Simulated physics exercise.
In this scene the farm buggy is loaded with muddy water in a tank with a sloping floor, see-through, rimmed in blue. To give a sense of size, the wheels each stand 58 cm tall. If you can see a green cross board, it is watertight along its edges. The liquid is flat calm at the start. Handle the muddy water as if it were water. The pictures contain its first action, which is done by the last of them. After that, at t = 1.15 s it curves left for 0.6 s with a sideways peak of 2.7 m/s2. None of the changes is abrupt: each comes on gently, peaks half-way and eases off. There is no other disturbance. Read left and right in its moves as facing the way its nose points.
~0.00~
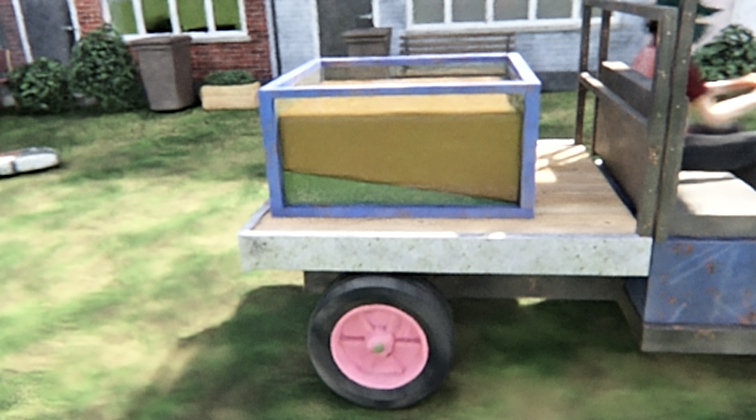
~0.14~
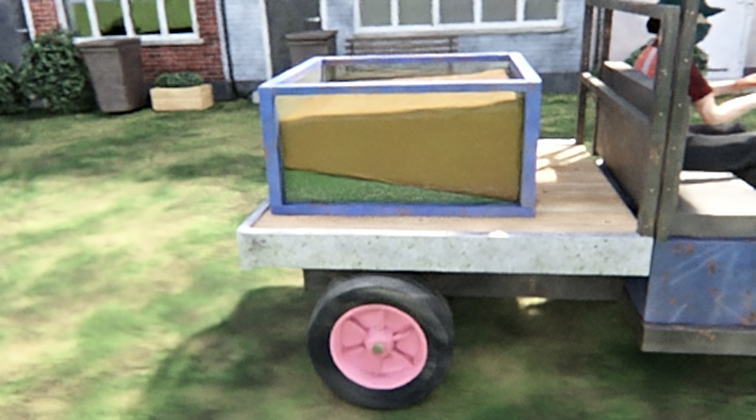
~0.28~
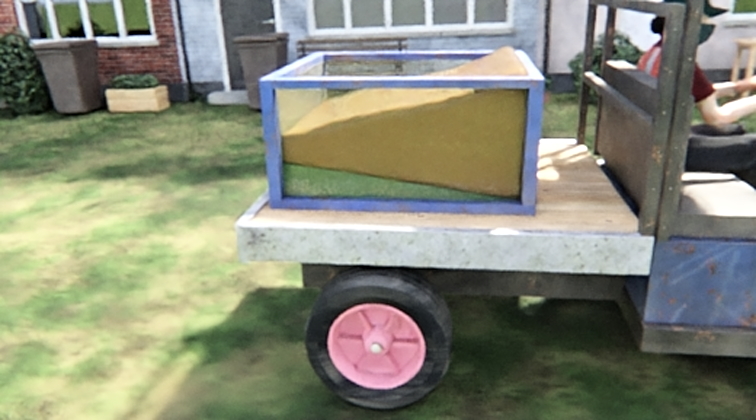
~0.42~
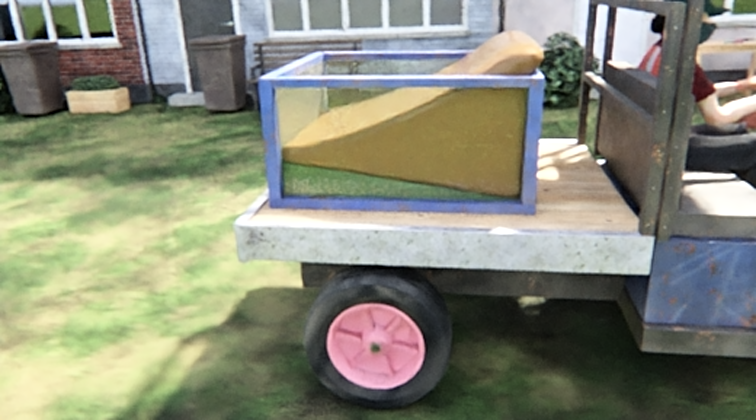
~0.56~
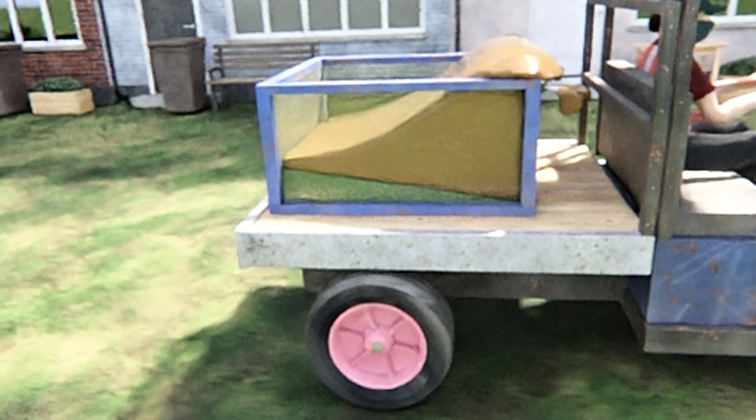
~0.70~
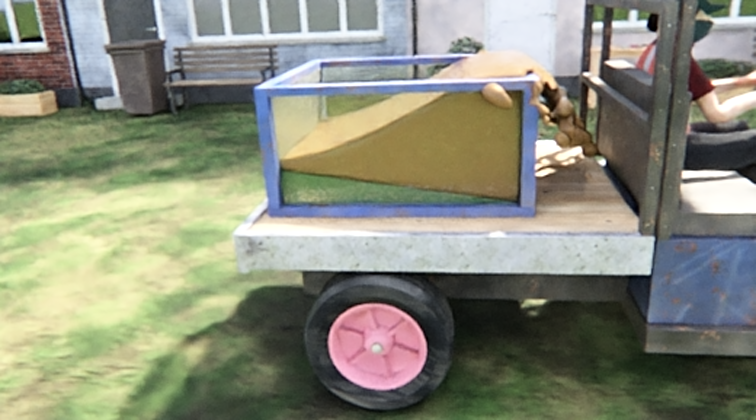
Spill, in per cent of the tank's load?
21 per cent.
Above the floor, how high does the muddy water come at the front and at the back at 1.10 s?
The front stands at 26 cm and the back at 60 cm.
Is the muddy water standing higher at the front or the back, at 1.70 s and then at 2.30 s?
First at the forward end, then at the rear end.
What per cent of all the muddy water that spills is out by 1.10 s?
About 40 per cent.
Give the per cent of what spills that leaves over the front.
Roughly 50 in a hundred.
By 1.10 s front 26 cm, middle 30 cm, back 59 cm above the lowest part of the floor; the loss stands at 7 per cent, over the front, a little elsewhere.
By 1.70 s front 47 cm, middle 33 cm, back 32 cm above the lowest part of the floor; the loss stands at 10 per cent, mostly over the front, some over the back.
By 2.30 s front 32 cm, middle 39 cm, back 41 cm above the lowest part of the floor; the loss stands at 17 per cent, over the front, a little elsewhere.
By 4.74 s the loss stands at 21 per cent, over the front and the back, a little elsewhere, 51 of 250 litres.
